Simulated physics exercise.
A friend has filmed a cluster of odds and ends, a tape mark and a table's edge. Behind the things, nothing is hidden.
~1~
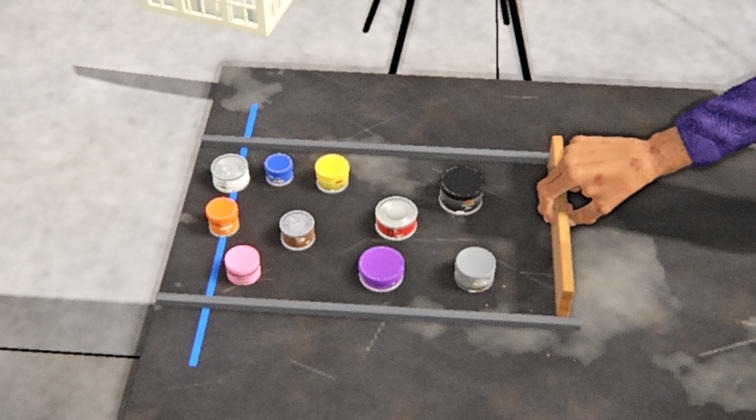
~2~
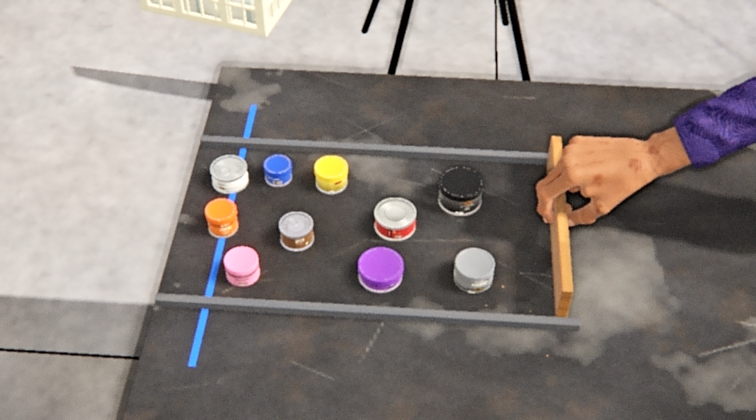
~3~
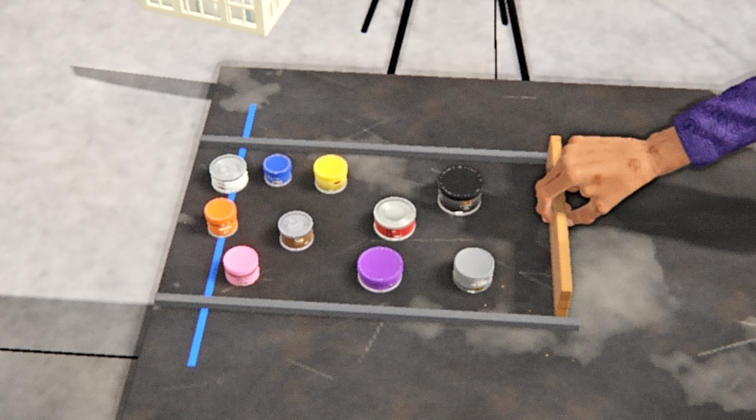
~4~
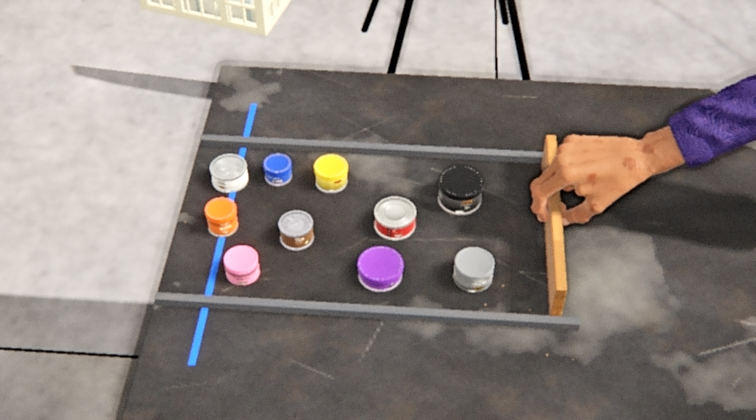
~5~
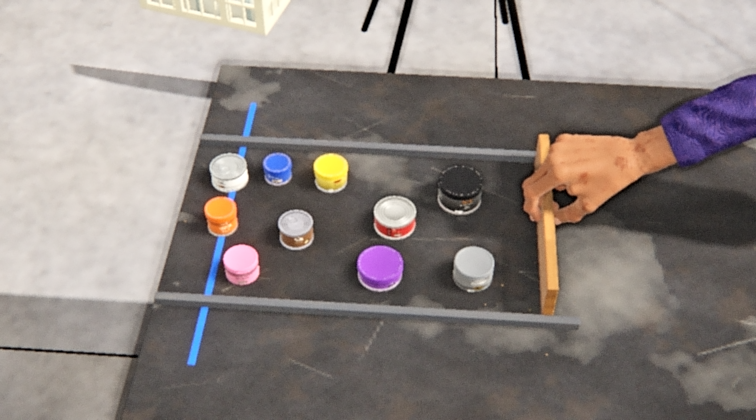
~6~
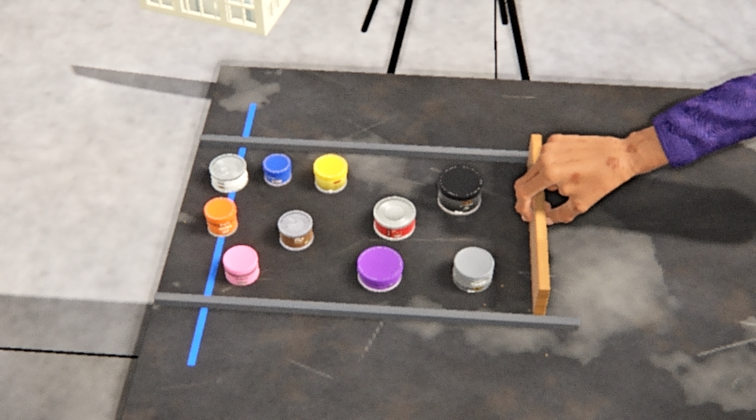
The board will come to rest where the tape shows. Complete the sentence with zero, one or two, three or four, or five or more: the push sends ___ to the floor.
The push sends three or four to the floor.
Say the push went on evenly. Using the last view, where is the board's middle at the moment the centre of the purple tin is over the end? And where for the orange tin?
For the purple tin, about (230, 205); for the orange tin, about (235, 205).
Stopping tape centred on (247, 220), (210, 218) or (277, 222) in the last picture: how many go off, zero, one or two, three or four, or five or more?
First just one or two, then five or more, and lastly none.
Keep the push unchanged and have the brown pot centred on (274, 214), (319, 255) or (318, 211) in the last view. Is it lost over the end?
Well, in that order it goes off, stays aboard and goes off.
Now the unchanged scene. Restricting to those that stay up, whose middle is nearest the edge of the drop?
That's the blue tin.
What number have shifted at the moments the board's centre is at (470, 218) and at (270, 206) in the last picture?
At first I count 2, and then 10.
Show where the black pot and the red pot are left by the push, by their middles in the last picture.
The black pot comes to rest close to (212, 176), while the red pot rests close to (206, 209).
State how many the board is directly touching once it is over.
The count is 4.
Soon after, none off yet; white tin at rest near (229, 173); orange tin at rest near (221, 218); pink tub at rest near (241, 266).
After that, none off yet; white tin displaced a little near (217, 176); orange tin moving near (217, 215); pink tub displaced well along near (167, 271).
In the end, the number that fall off is three or four; gone, purple tin, pink tub, orange tin and white tin.
